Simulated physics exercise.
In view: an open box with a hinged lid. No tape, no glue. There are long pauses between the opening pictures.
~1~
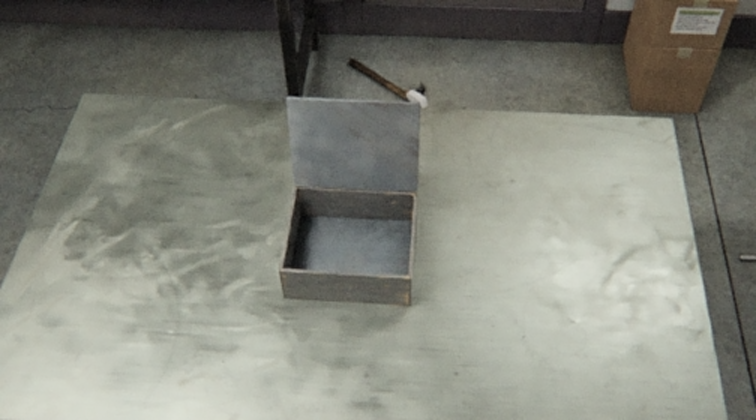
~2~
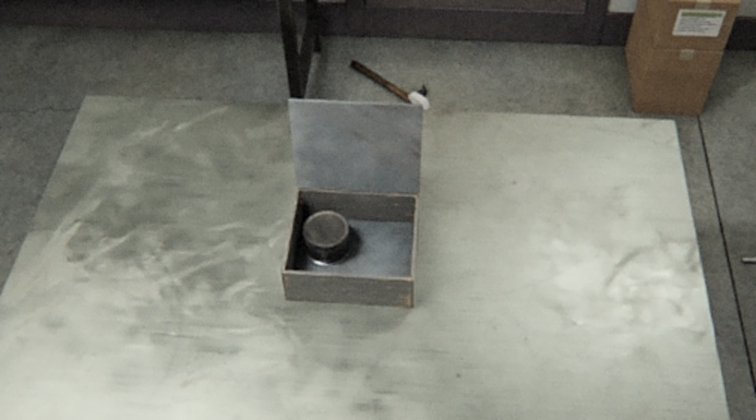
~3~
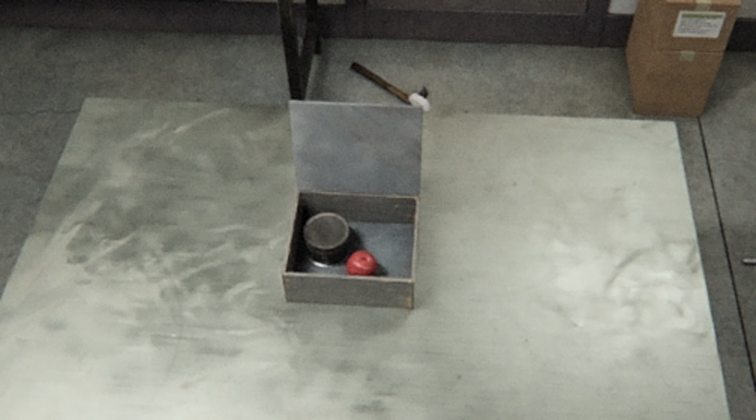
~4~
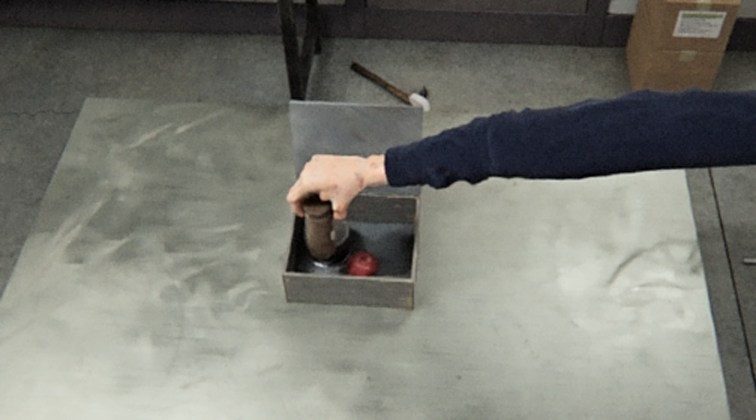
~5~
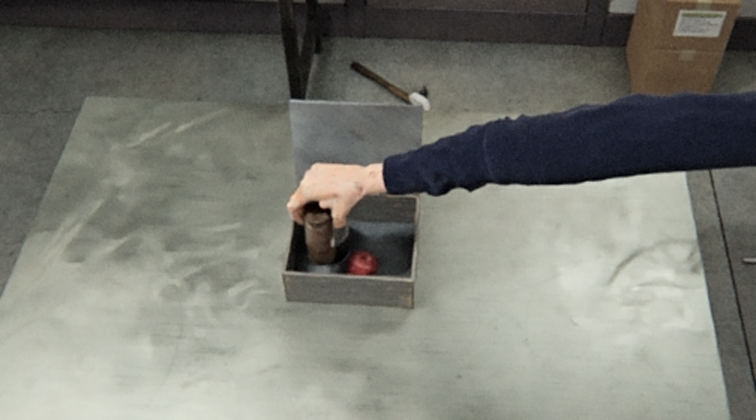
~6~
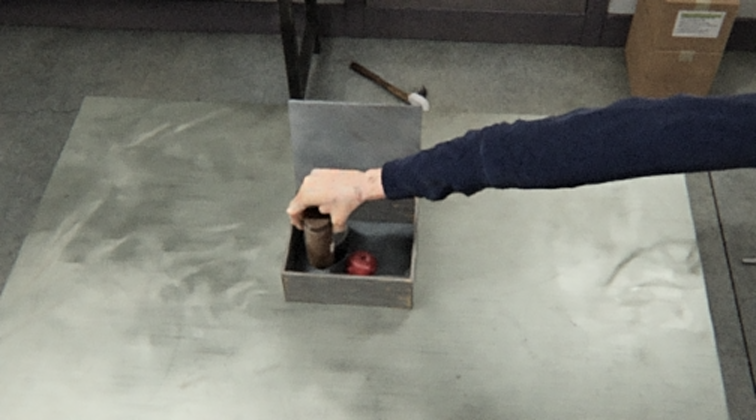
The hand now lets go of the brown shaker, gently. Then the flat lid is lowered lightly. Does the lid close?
In the end the lid stays ajar.
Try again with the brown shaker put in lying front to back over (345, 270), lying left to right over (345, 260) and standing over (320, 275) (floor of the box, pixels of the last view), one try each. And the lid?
First try: It closes; second try: It sits on the rim; third try: It stays ajar.
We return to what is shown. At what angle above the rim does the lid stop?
Some 18° above the rim.
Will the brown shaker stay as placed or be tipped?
It stays as placed.
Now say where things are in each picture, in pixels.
The last thing is not in view yet, in the first frame.
The last thing is not in view yet; black tub (327, 238), in the second frame.
The last thing is not in view yet; black tub (328, 240), in the third frame.
Still above its spot; brown shaker (320, 227), in the fourth frame.
Still above its spot; brown shaker (320, 234), in the fifth frame.
Put in, still held; brown shaker (320, 239), in the sixth frame.
Then, 1.30 s after the last picture, lid 86° above the rim; brown shaker slid about its own width near (322, 259).
Then, 1.70 s after the last picture, lid 51° above the rim; brown shaker slid about its own width near (322, 259).
At rest, lid 19° above the rim; moved from the start, brown shaker; the other 2 in place. Seen from the same camera at the end, brown shaker near (322, 259).
